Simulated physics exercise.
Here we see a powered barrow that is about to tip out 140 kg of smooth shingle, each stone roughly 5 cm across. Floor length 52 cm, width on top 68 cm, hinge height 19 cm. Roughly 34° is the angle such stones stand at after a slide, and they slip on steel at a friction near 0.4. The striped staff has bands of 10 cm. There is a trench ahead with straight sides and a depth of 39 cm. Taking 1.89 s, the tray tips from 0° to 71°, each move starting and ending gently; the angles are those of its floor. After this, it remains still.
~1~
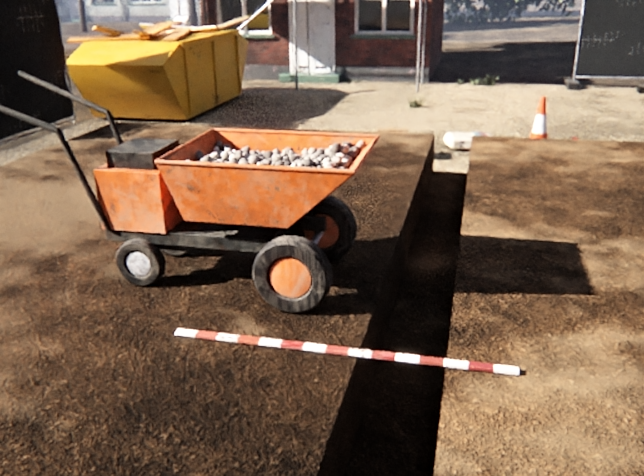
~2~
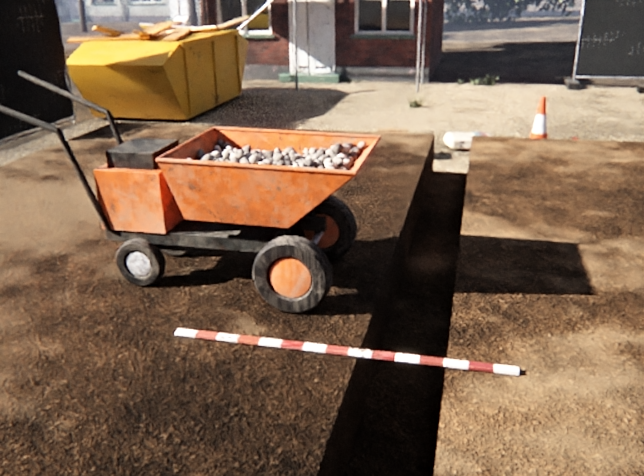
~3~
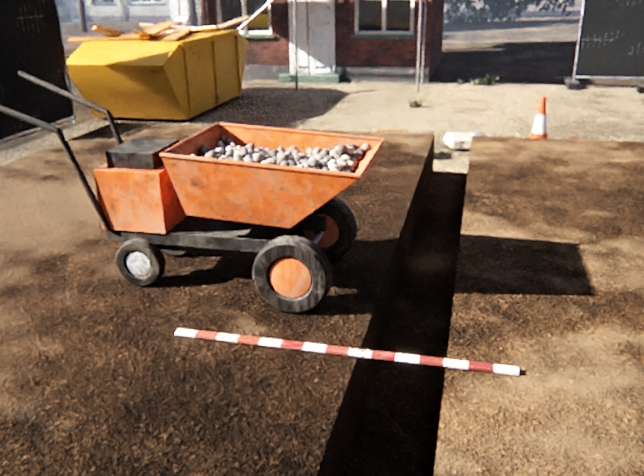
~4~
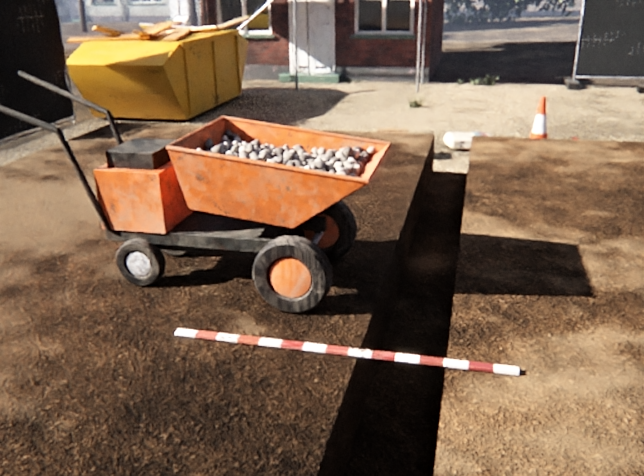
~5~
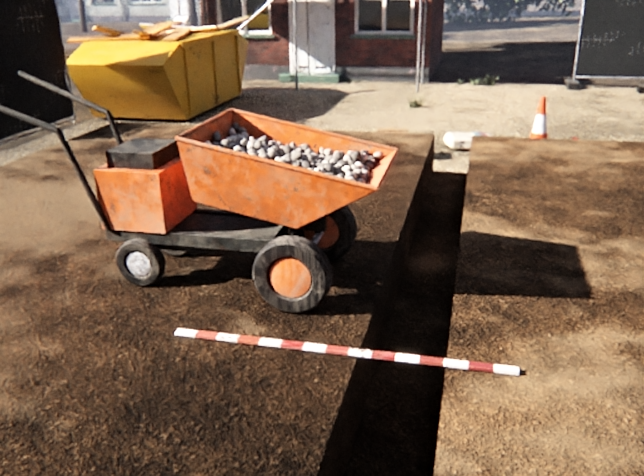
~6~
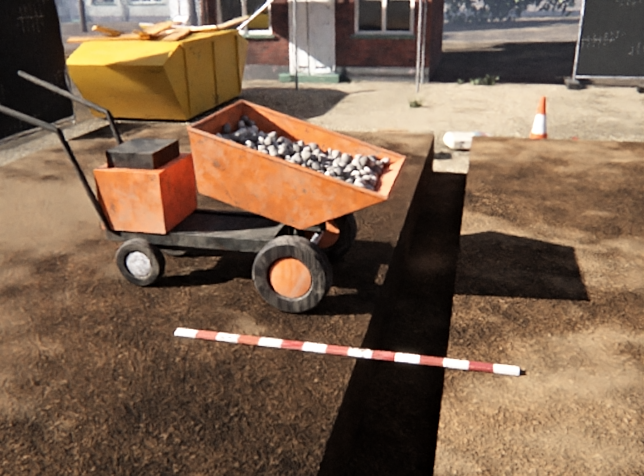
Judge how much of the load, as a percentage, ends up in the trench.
Around 51 %.
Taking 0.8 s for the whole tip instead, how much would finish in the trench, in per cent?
Around 45 per cent would end in the trench.
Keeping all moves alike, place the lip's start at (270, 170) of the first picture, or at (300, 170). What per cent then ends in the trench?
From the first place around 80 per cent, from the other around 100.
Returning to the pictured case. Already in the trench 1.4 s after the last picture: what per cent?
I'd say near 35 per cent at that time.
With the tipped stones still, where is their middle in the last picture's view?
Middle at around (447, 335), I'd say.
Then, 0.8 s after the last picture the floor is at 60°, 96 % in the tray, 4 % in the trench; the foremost stones are at (450, 279).
Then, 1.4 s after the last picture the floor is at 71°, 24 % in the tray, 33 % in the trench, 43 % past the trench; the foremost stones are at (604, 316).
Then, 1.7 s after the last picture the floor is at 71°, 2 % in the tray, 48 % in the trench, 50 % past the trench; the foremost stones are past the picture's edge.
Then, 3.7 s after the last picture the floor is at 71°, 0 % in the tray, 51 % in the trench, 49 % past the trench; the foremost stones are past the picture's edge.
